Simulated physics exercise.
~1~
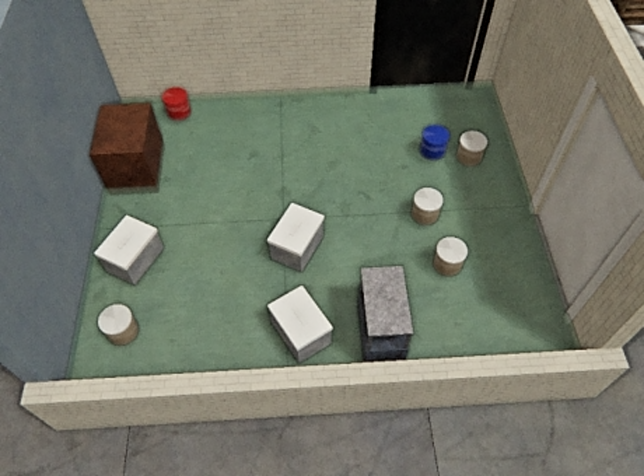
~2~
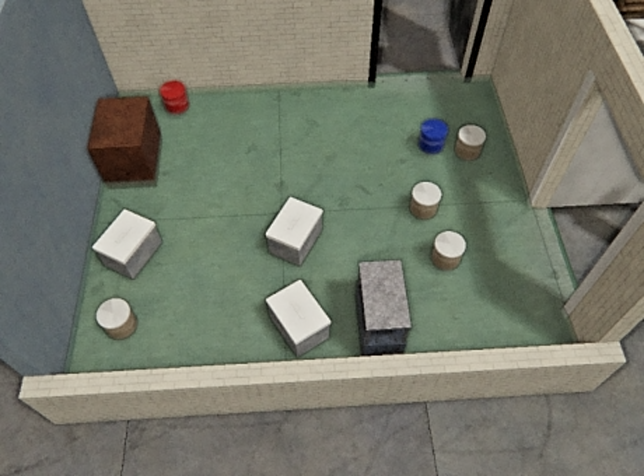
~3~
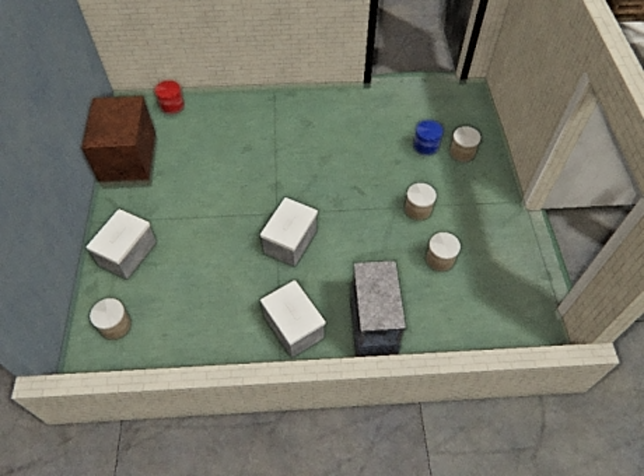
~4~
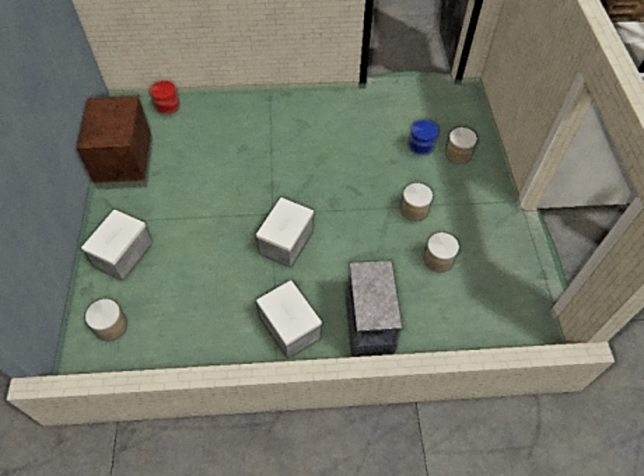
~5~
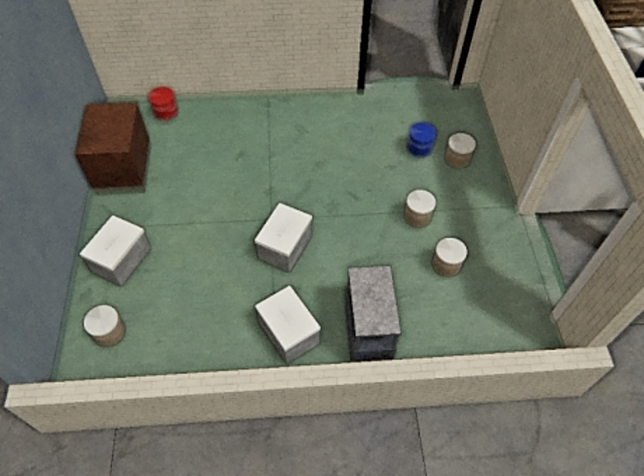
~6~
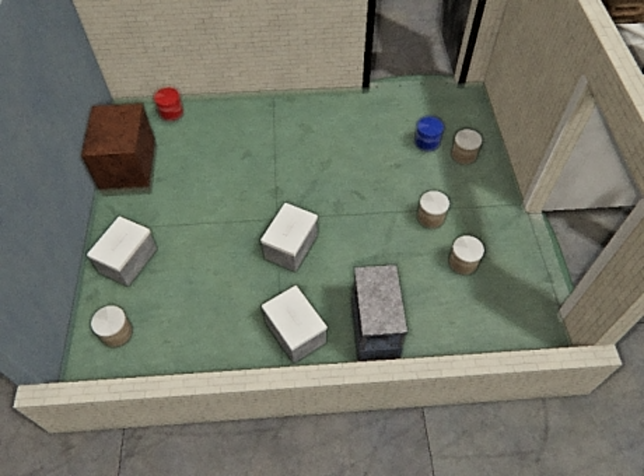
In a walled room, two doors open, then the blue pail and nearby cylinders shift slightly.
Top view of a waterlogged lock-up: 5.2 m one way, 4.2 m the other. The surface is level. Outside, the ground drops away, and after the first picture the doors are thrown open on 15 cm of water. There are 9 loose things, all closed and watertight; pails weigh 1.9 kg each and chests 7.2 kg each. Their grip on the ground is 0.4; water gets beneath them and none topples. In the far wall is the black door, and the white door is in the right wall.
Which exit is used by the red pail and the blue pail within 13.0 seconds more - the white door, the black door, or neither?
Red pail: Neither one; blue pail: Black door.
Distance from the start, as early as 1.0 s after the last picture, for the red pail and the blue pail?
By then roughly 5 cm and 40 cm, respectively.
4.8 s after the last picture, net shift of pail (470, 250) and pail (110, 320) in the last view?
In that order: Gone out, then 30 cm.
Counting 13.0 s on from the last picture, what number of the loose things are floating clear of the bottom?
The count is 4.
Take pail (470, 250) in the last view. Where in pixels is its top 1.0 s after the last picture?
Position: About (498, 251).
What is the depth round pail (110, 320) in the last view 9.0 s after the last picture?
Roughly 8 cm.
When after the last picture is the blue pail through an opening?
Exit time: About 5.0 s.
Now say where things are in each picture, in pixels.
The red pail at (174, 96), afloat; the blue pail at (436, 135), afloat; 15 cm deep round most things; 0 of 9 have shifted, in the first picture.
The red pail at (172, 89), afloat; the blue pail at (434, 129) floats; 15 cm deep round most things; 0 of 9 have shifted, in the second picture.
The red pail at (167, 89) floats; the blue pail at (430, 130) floats; about 3020 L in view; 0 of 9 have shifted, in the third picture.
The red pail at (163, 89) floats; the blue pail at (425, 130), afloat; 15 cm deep round most things; 0 of 9 have shifted, in the fourth picture.
The red pail at (161, 95), afloat; the blue pail at (423, 132) floats, 8 cm from its start; 15 cm deep round most things; 3 of 9 have shifted, in the fifth picture.
The red pail at (167, 96) floats; the blue pail at (430, 126), afloat, 17 cm from its start; 15 cm deep round most things; 4 of 9 have shifted, in the sixth picture.
Then, 1.0 s after the last picture the red pail is near (169, 96), 0.0 m from its start, afloat; the blue pail is near (444, 116), 0.4 m from its start, afloat; 0 of 9 are out; 9 afloat.
Then, 4.8 s after the last picture the red pail is near (211, 95), 0.6 m from its start, afloat; the blue pail has gone out by the black door; 3 of 9 are out; 6 afloat.
Then, 9.0 s after the last picture the red pail is near (240, 94), 0.9 m from its start, afloat; the blue pail has gone out by the black door; 3 of 9 are out; 6 afloat.
Then, 13.0 s after the last picture the red pail is near (268, 92), 1.3 m from its start, afloat; the blue pail has gone out by the black door; 5 of 9 are out; 4 afloat.
